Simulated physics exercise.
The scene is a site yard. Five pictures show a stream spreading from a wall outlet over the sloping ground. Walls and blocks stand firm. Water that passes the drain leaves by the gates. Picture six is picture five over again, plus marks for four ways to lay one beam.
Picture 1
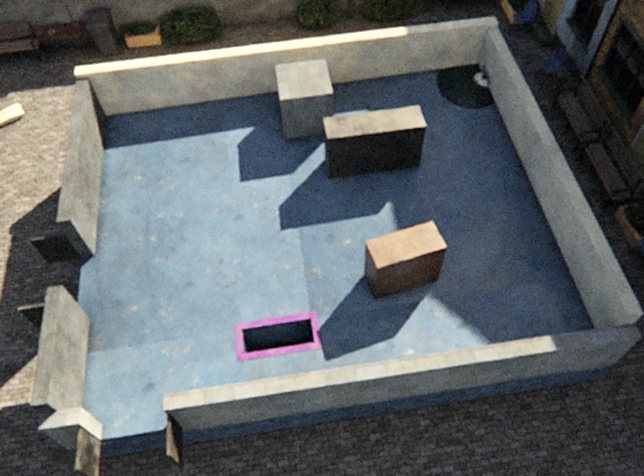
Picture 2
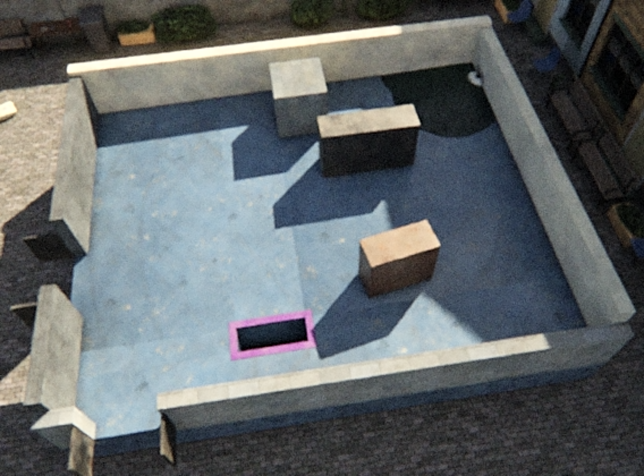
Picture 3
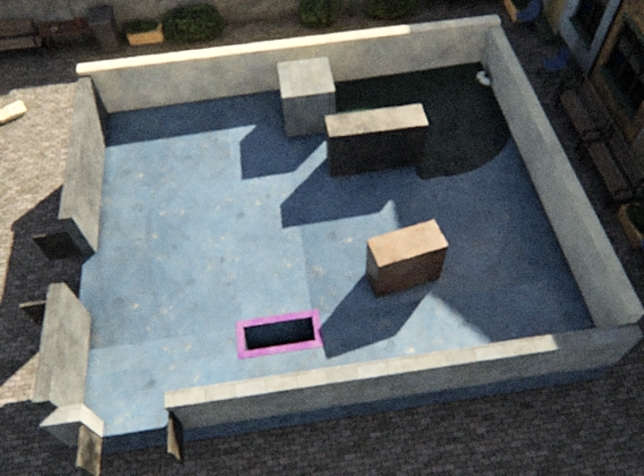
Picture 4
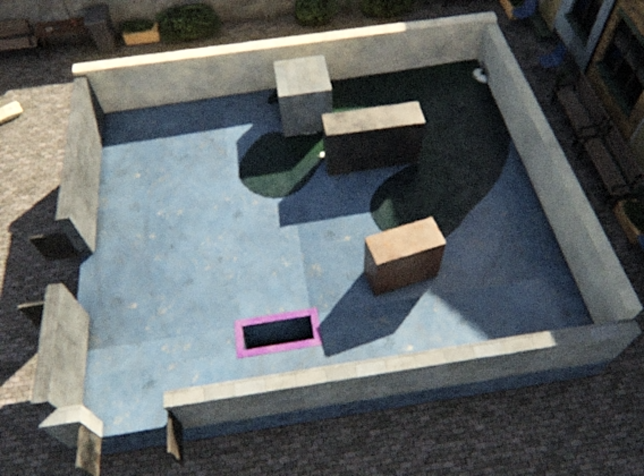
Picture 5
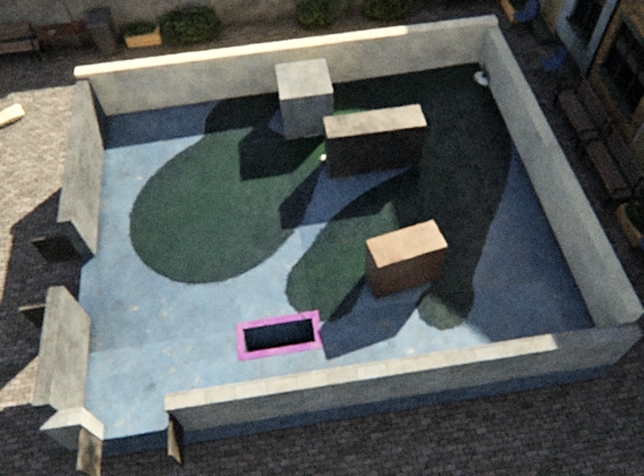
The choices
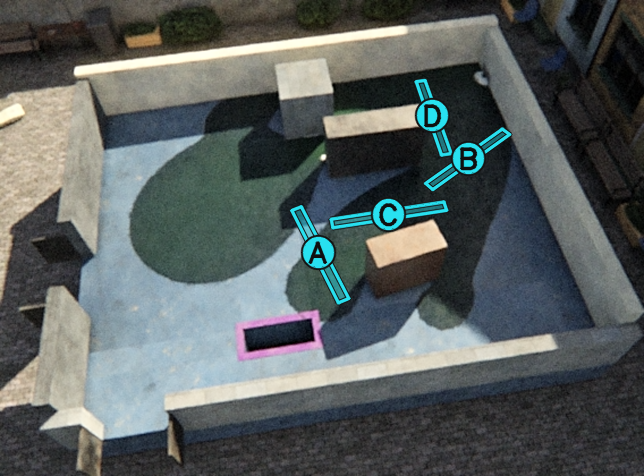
In a walled yard with a blue floor, three blocks and a pink-edged drain, a dark green patch appears in the far right corner, grows along the back, then spreads around the blocks and across much of the floor.
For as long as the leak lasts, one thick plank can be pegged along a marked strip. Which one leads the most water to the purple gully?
D beats the others.
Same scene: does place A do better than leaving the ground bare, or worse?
Place A is worse.
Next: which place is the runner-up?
That would be B.
In cyan, A from (296, 208) to (343, 300); B from (429, 186) to (506, 131); C from (332, 223) to (445, 206); D from (446, 154) to (420, 81).
Choosing A, about 6 % of the stream goes into the purple gully, about 93 % out by the gates.
Choosing B, about 14 % of the stream goes into the purple gully, about 85 % out by the gates.
Choosing C, about 6 % of the stream goes into the purple gully, about 94 % out by the gates.
Choosing D, about 31 % of the stream goes into the purple gully, about 69 % out by the gates.
